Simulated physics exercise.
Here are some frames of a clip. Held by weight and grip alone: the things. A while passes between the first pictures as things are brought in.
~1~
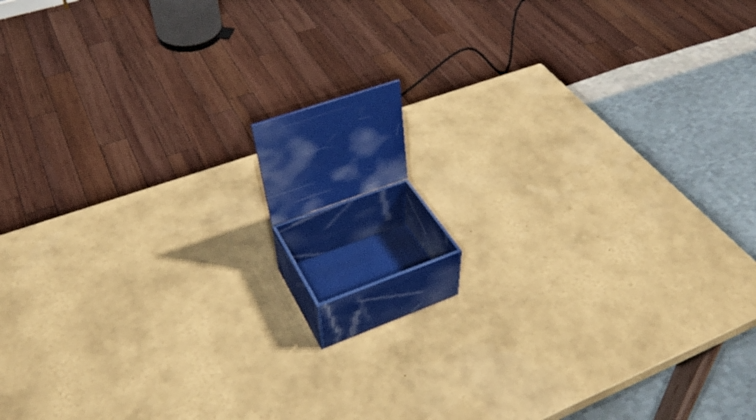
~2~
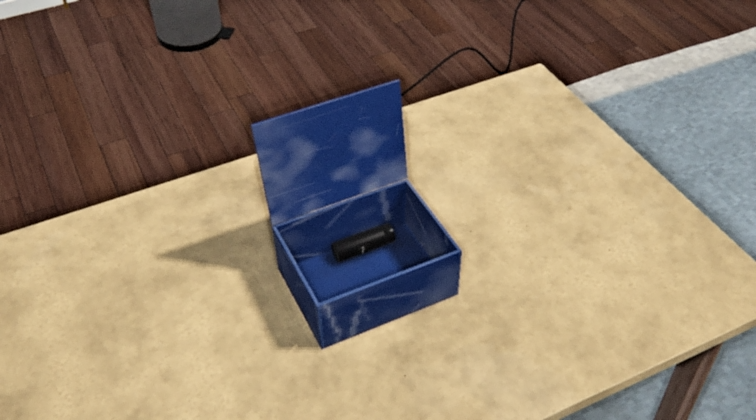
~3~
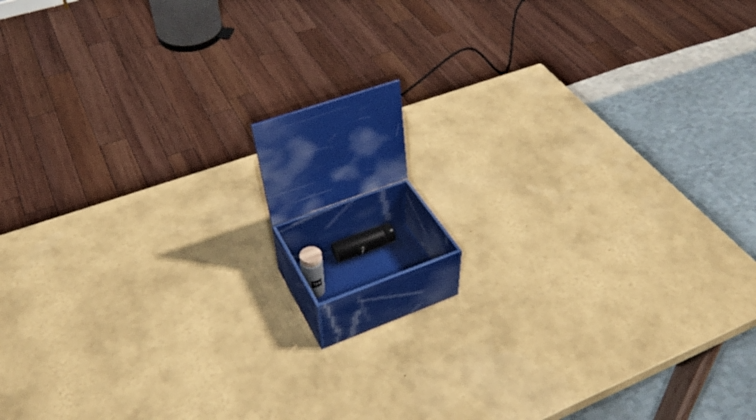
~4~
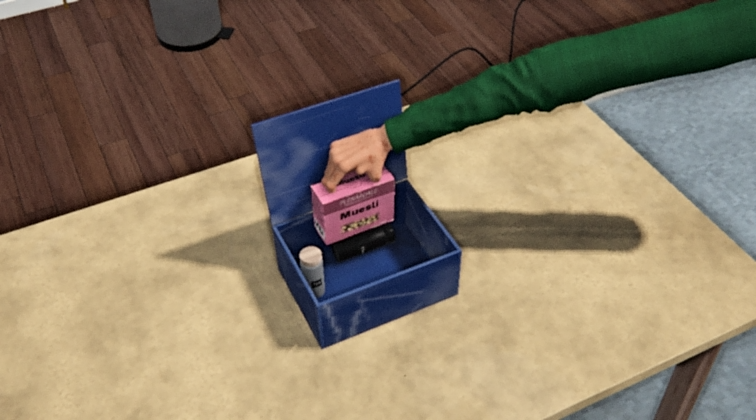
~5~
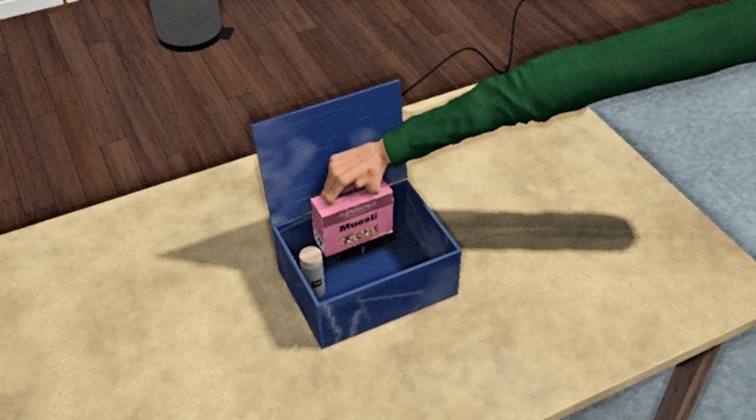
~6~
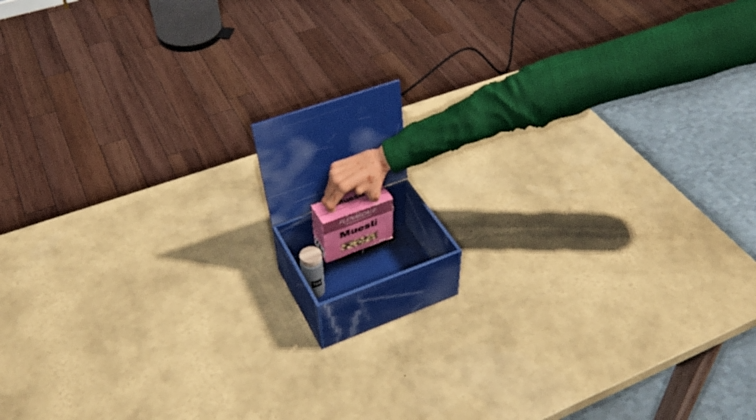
A hand in a green sleeve lowered a pink muesli packet a short way into an open blue box on a table, where a black shaker and a pale cylinder had appeared earlier.
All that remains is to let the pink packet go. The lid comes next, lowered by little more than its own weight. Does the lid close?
Yes.
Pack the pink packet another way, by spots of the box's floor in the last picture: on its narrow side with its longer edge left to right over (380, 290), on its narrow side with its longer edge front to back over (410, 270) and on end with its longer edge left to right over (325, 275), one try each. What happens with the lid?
Going through the three tries, the lid settles all the way, then settles all the way, then settles all the way.
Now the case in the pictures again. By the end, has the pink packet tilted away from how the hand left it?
By the end the pink packet has leaned over.
Then, 0.70 s after the last picture, pink packet on its side near (372, 275).
Then, 1.60 s after the last picture, lid 57° above the rim; pink packet on its side near (372, 275).
Then, 2.00 s after the last picture, lid 11° above the rim; pink packet on its side near (372, 275).
At rest, lid shut; tipped over in the box, pink packet; the other 2 in place. Seen from the same camera at the end, pink packet near (372, 275).
